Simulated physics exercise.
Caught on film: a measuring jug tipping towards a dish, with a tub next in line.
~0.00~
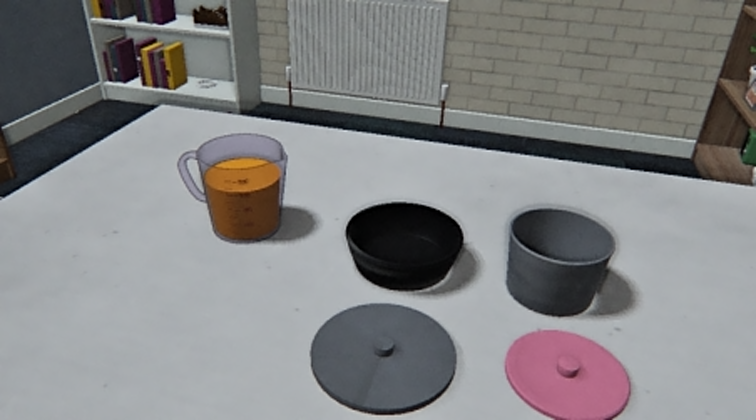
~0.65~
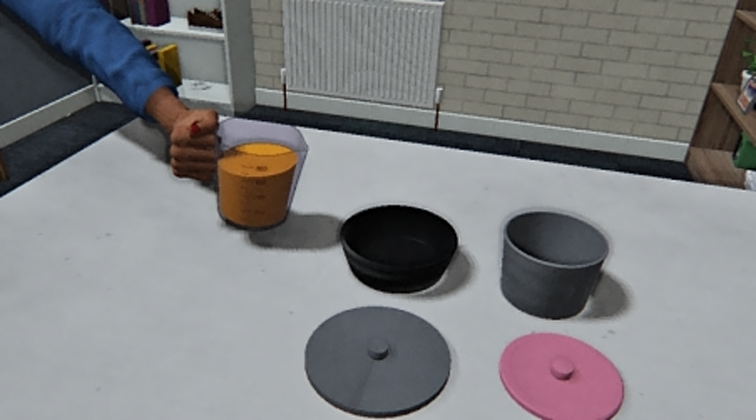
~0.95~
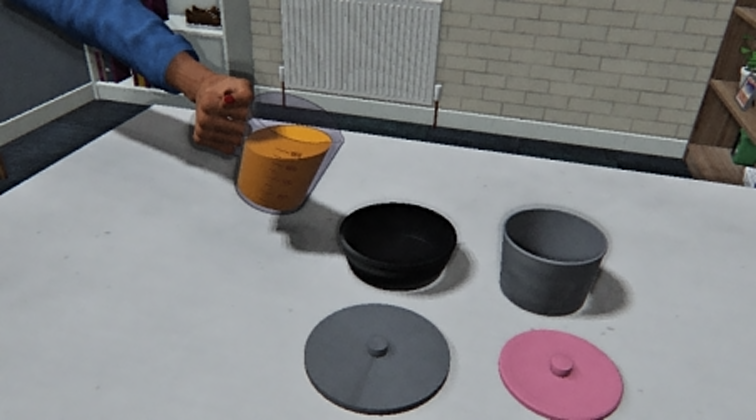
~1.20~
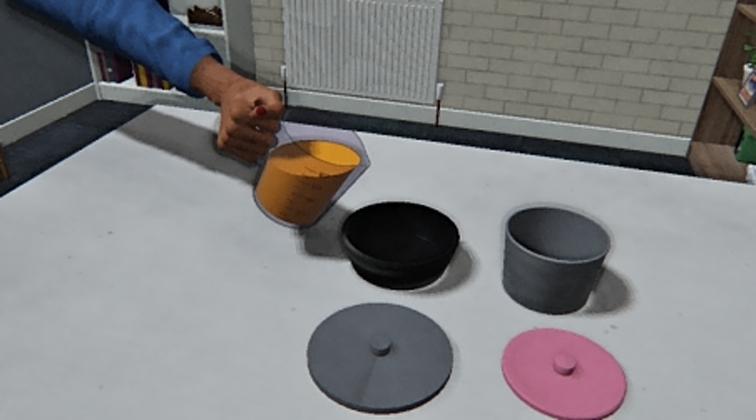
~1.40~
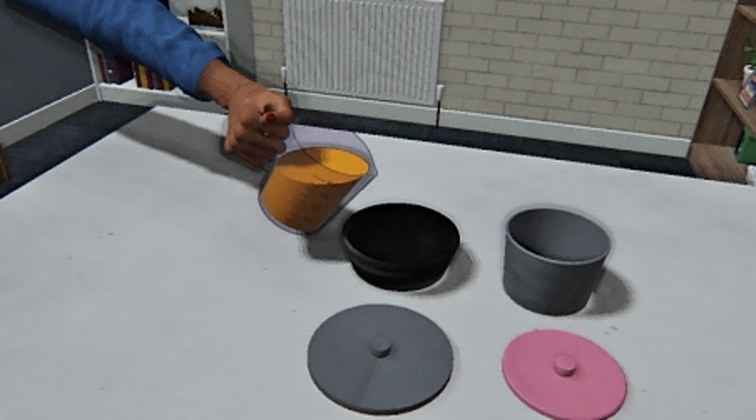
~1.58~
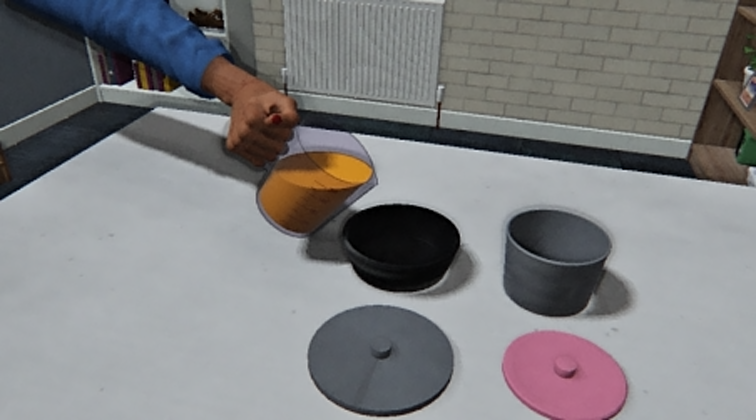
A hand lifting a measuring jug of orange liquid, moving it right and tilting it beside a black dish and grey tub.
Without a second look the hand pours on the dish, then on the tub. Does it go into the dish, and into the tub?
Left, the dish catches it; right, the tub catches it.
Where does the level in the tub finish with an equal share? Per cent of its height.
I make it 40 per cent.
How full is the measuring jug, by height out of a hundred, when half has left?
Close to 35 %.
After 2.3 s, the orange juice goes into the dish.
After 3.2 s, the orange juice goes into the tub.
After 4.6 s, the dish has its share inside; the tub has its share inside.
